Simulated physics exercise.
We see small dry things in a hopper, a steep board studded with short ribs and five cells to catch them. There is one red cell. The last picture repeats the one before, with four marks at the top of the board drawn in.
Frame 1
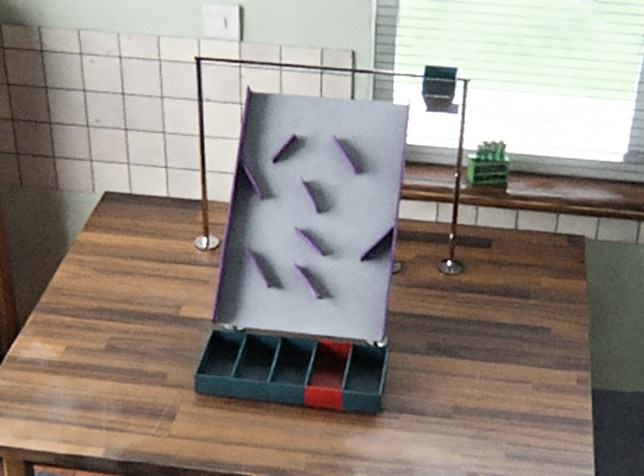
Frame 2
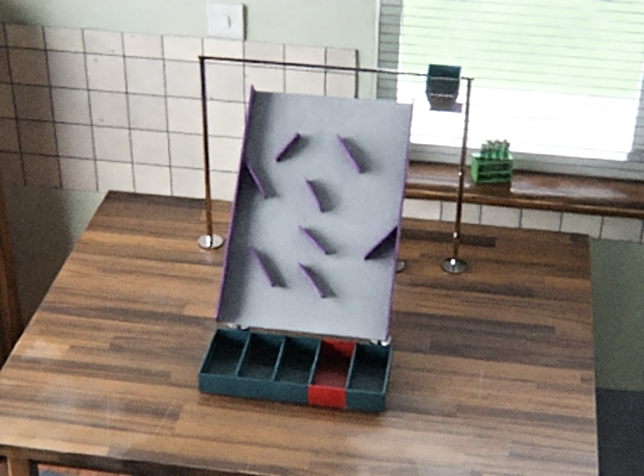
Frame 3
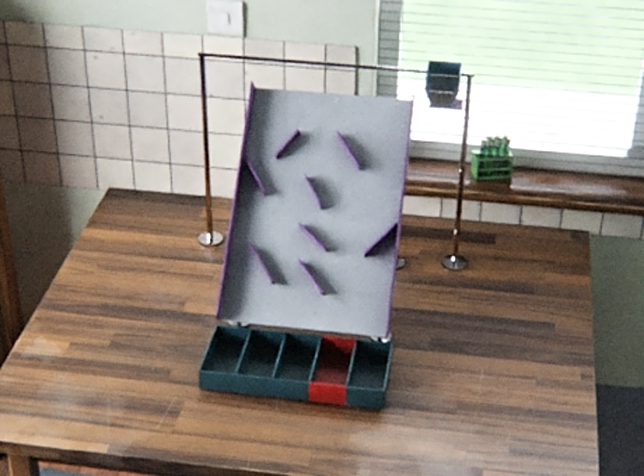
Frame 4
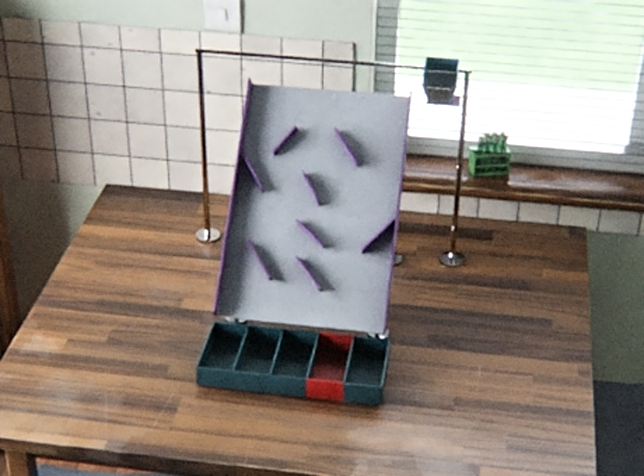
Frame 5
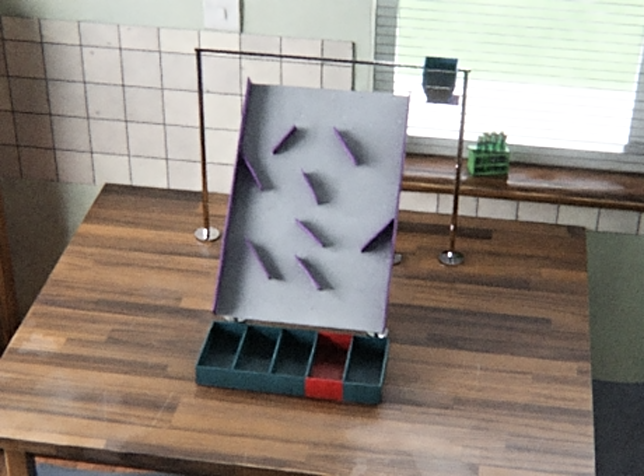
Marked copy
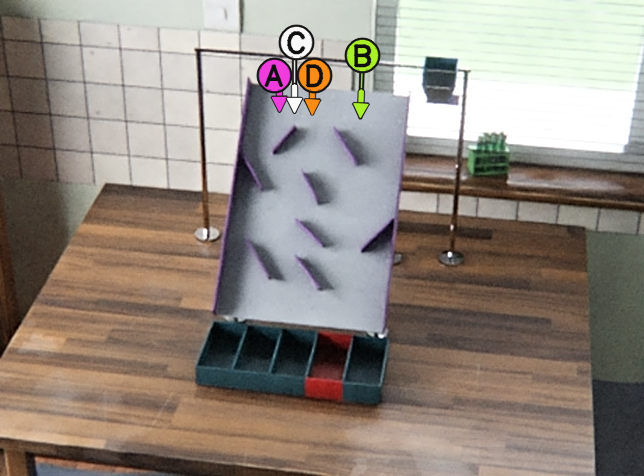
A wooden worktop in a room with white wall tiles and a bright, blind-covered window is seen from slightly above. A steep grey board with purple edges and short ribs stands behind a dark teal tray of five cells, the fourth from left red, beneath a thin metal frame carrying a small dark hopper at right, near a green object on the sill. Nothing on the worktop moves; only the camera shifts slightly.
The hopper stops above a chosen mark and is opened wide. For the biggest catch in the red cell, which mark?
B is best.
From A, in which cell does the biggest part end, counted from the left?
The third.
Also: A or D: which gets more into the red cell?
D.
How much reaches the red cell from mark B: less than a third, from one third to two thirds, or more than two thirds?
From one third to two thirds.
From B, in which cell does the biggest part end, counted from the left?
The fourth from the left.
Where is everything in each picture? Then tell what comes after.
In the first picture, hopper near (439, 99), chocolate balls, door shut.
In the second picture, ribs (275, 158) to (299, 132), (337, 134) to (359, 170), (245, 160) to (265, 195).
In the third picture, ribs (305, 173) to (321, 206), (299, 223) to (325, 248), (364, 254) to (396, 222).
In the fourth picture, ribs (246, 239) to (270, 277), (296, 256) to (320, 288).
In the fifth picture, red cell near (324, 388), number 4 of 5 from the left.
On the marked copy, mark A meets the board at (279, 106); mark B meets the board at (360, 112); mark C meets the board at (294, 107); mark D meets the board at (312, 108).
If A is chosen, a small share in the red cell, the bulk in other cells, a small share outside the box.
If B is chosen, close to half in the red cell, close to a third in other cells, a small share outside the box.
If C is chosen, a small share in the red cell, the bulk in other cells, a small share outside the box.
If D is chosen, close to a third in the red cell, close to half in other cells, close to a quarter outside the box.
